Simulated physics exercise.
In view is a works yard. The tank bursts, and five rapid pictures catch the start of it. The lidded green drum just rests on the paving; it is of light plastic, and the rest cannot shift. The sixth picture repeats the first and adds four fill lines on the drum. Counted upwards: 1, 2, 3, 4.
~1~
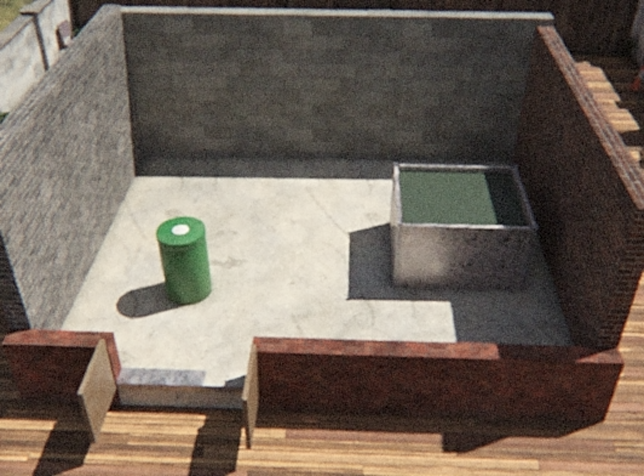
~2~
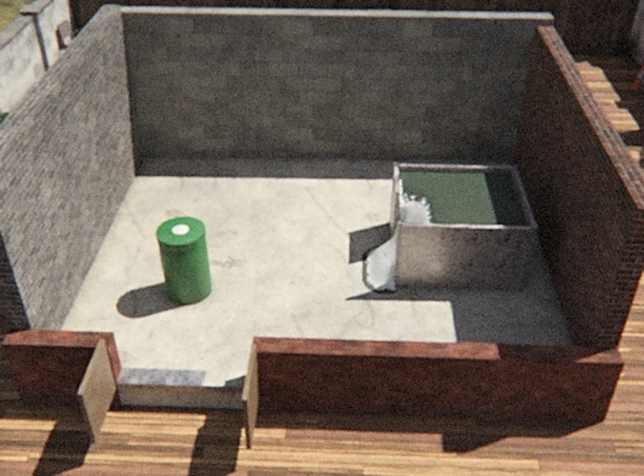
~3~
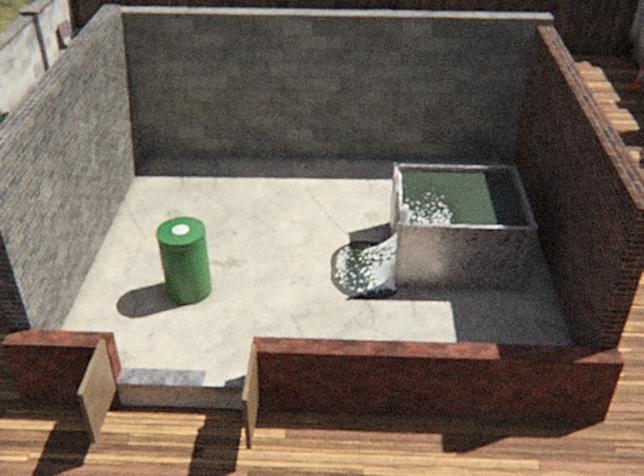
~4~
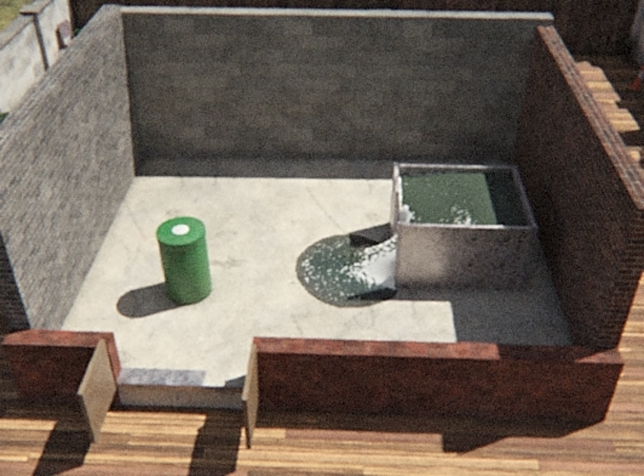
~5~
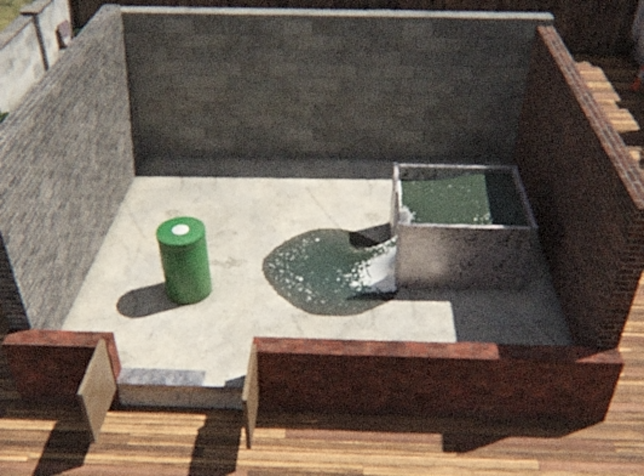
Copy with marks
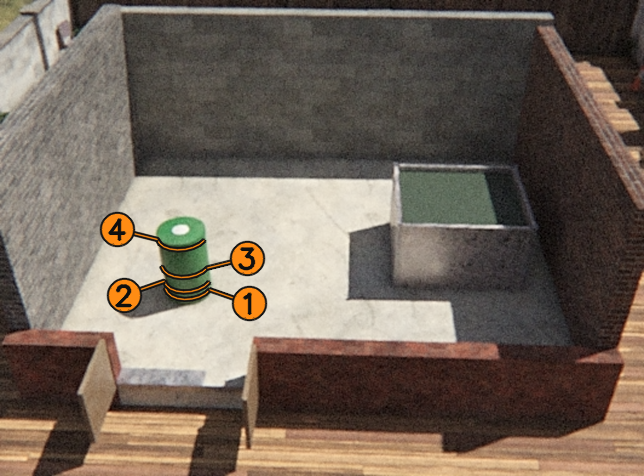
A works yard with a pale concrete floor, walled in grey block and dark red brick, is seen from above by a still camera. A green drum with a white spot on its lid stands at left, a grey tank of dark green water sits at right, and a gate stands open at front left. Foaming water pours from the tank's left side and spreads leftward across the floor in a widening, rounded pool.
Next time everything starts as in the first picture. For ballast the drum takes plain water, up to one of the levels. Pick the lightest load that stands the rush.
Go for 3.
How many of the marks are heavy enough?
Two of them.
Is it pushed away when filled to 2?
Yes, that goes wrong.
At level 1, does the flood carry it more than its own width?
Yes.
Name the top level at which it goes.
That is level 2.
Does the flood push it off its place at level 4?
No.
On the marked copy, 1 at (184, 299); 2 at (183, 292); 3 at (181, 277); 4 at (177, 249); from the bottom up 1, 2, 3, 4.
Choosing 1, it is pushed about 3 times its own width away.
Choosing 2, it is pushed about its own width away.
Choosing 3, it does not move.
Choosing 4, it does not move.
